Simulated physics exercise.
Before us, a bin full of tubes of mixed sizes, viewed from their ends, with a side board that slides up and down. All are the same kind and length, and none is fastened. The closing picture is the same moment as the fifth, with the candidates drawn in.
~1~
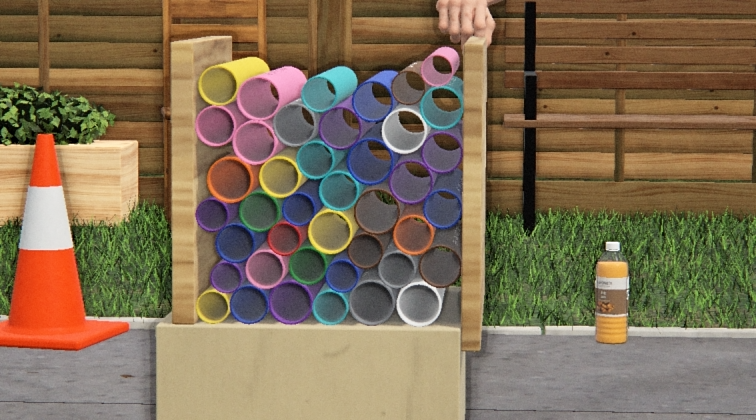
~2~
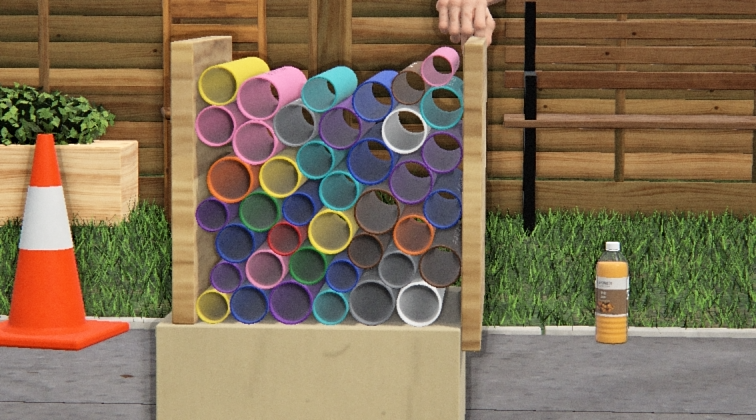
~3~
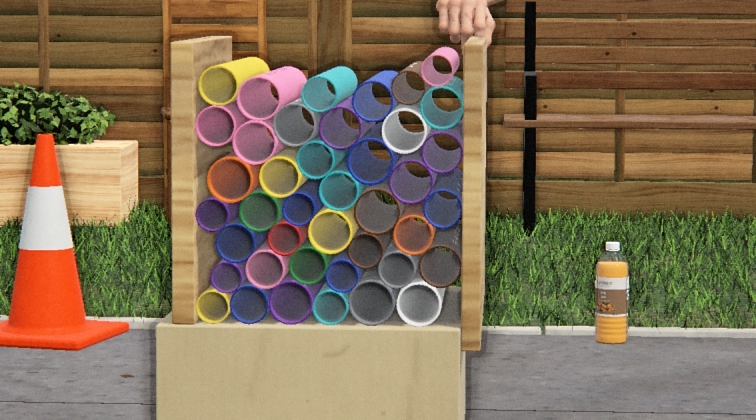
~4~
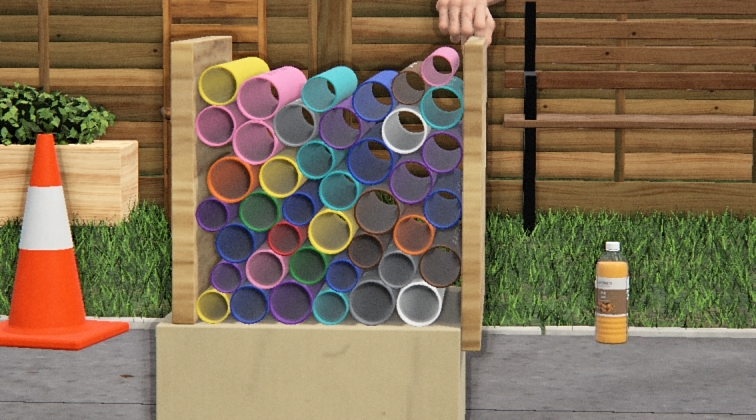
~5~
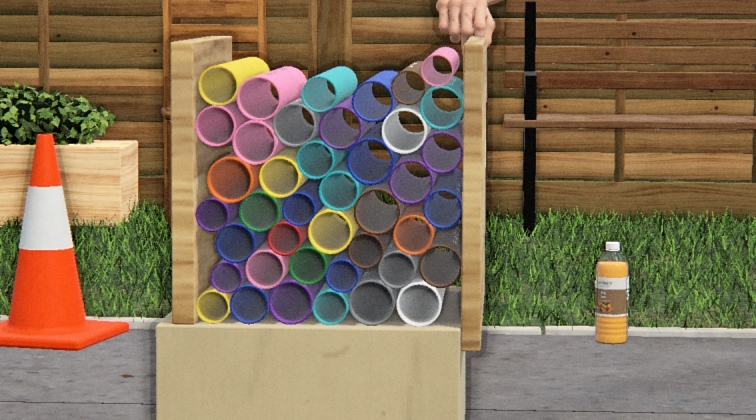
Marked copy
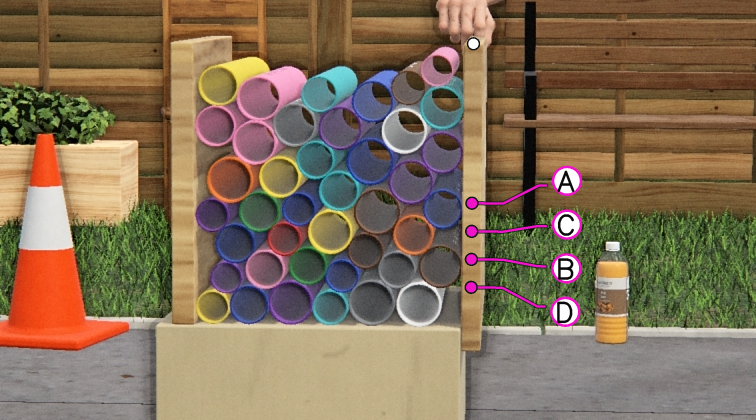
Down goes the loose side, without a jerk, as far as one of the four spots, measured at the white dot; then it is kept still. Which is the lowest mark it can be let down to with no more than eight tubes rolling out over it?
Stop at C.
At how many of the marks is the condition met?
Two of them.
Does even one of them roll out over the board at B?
Yes.
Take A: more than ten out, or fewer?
Fewer than ten.
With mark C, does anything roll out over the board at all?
Yes.
On the marked copy, A at (472, 203); B at (472, 260); C at (472, 231); D at (472, 287); the white dot at (474, 44).
Following C. Soon after the start, top of the board (463, 125).
Later, top of the board (462, 217).
In the end, top of the board (462, 230), six out over the board.
As for the rest, A about four out over the board; B more than eight out over the board; D more than eight out over the board.
